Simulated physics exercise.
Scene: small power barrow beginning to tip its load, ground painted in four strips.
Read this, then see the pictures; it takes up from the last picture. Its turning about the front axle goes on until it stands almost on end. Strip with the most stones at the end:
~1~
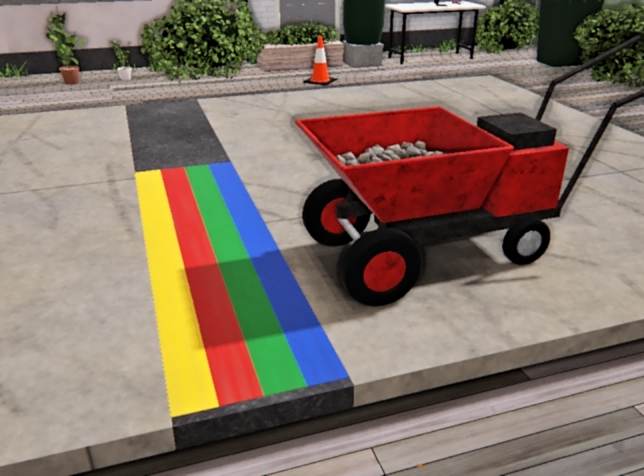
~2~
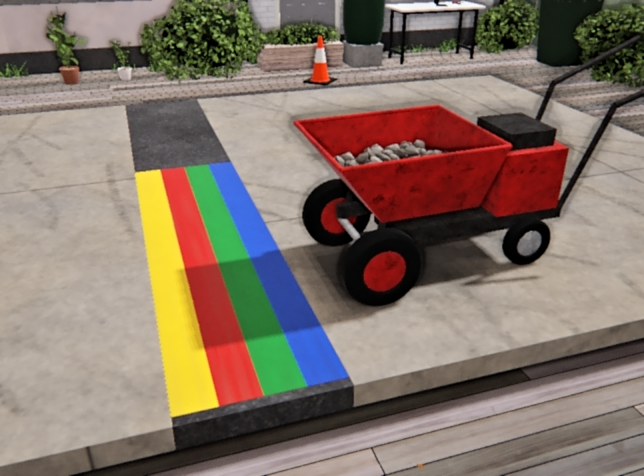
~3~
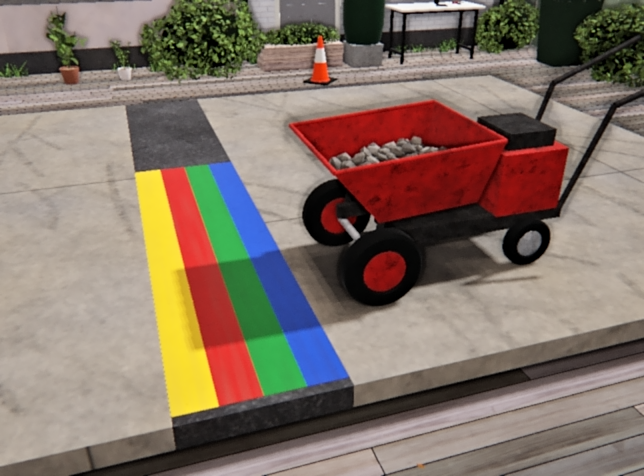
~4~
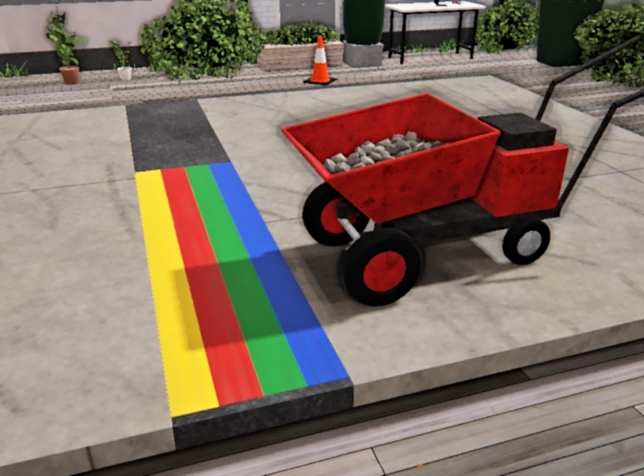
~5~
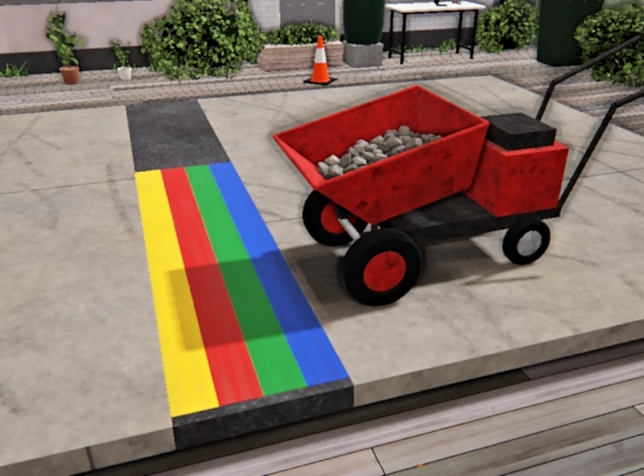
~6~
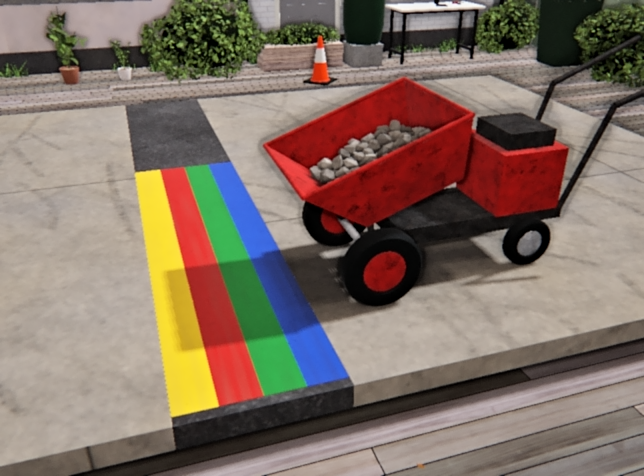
Red strip.
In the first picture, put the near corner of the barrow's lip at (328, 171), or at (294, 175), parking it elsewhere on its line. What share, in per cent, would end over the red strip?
In order: 30 % and 10 %.
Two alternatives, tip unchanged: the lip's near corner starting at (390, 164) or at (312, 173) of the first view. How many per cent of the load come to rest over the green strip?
I'd expect close to 20 per cent and then close to 0 per cent.
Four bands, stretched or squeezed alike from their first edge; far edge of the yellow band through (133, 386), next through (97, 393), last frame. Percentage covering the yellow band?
Shares: 10 %; then 0 %.
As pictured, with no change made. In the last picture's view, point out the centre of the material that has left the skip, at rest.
Centre at rest: Close to (211, 292).
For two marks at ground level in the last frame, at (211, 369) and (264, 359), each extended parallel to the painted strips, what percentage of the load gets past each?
About 20 and 60 per cent.
Soon, skip tipped steeply; all in the skip.
A while on, skip tipped right over; nearly all in the skip; a stray few over the green strip; a stray few over the red strip.
Towards the end, skip tipped right over; about a third in the skip; about a quarter over the green strip; about a quarter over the red strip; a small part over the yellow strip; a small part off the paint.
Finally, skip tipped right over; about a third in the skip; a stray few over the blue strip; about a quarter over the green strip; about a quarter over the red strip; a small part over the yellow strip; a small part off the paint.
